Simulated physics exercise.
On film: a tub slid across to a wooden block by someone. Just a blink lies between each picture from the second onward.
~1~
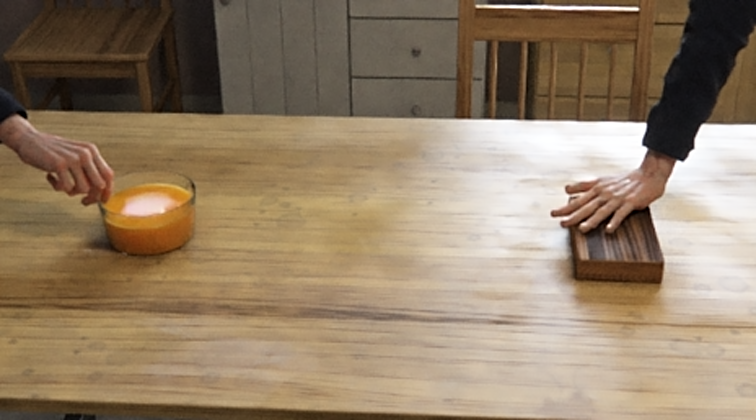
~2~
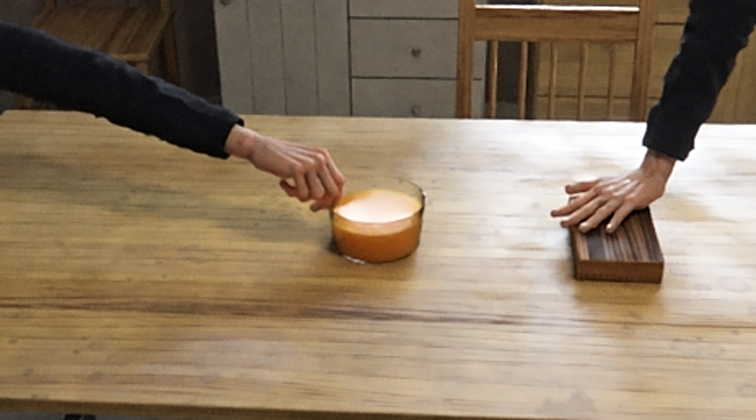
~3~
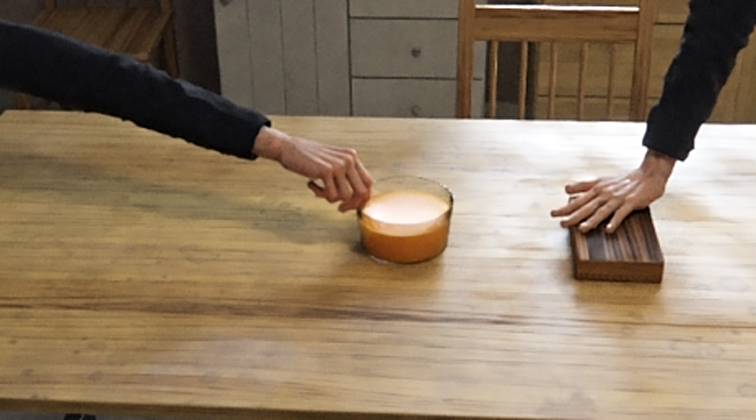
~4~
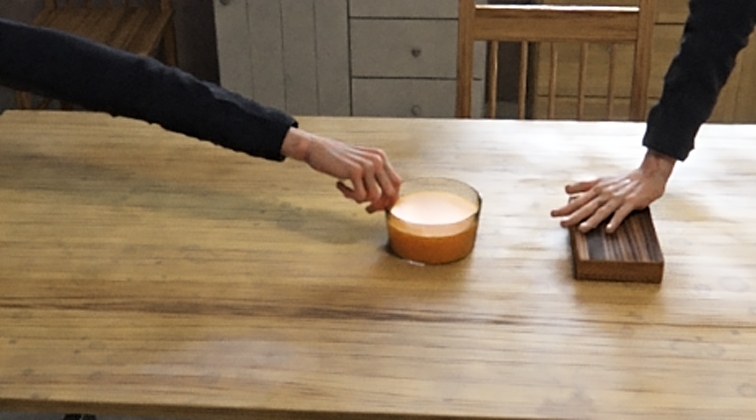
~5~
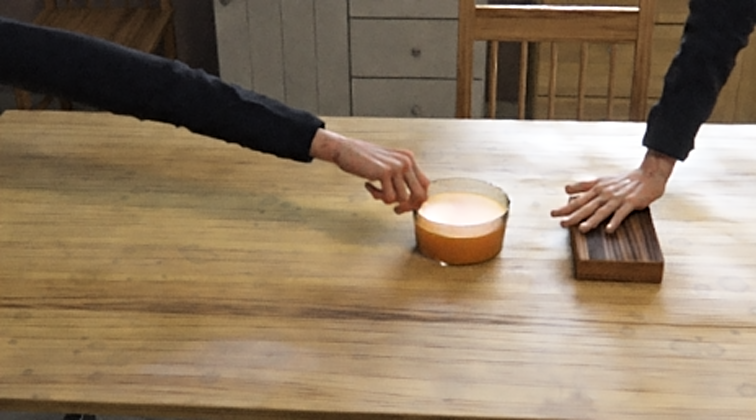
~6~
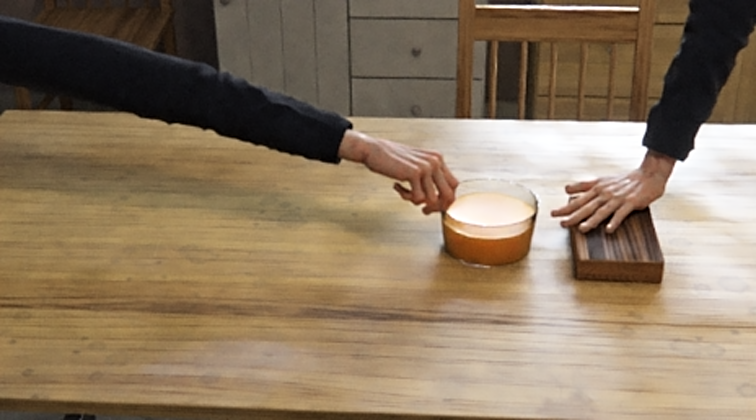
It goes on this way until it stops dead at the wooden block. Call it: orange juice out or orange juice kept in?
Out.
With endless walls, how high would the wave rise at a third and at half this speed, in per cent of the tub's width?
Peak: About 10 %, then about 15 %.
Shortly, the tub meets the wooden block.
Then, the orange juice surges up the wall; it has lost some.
At the finish, the tub stands at the wooden block; it has lost some.
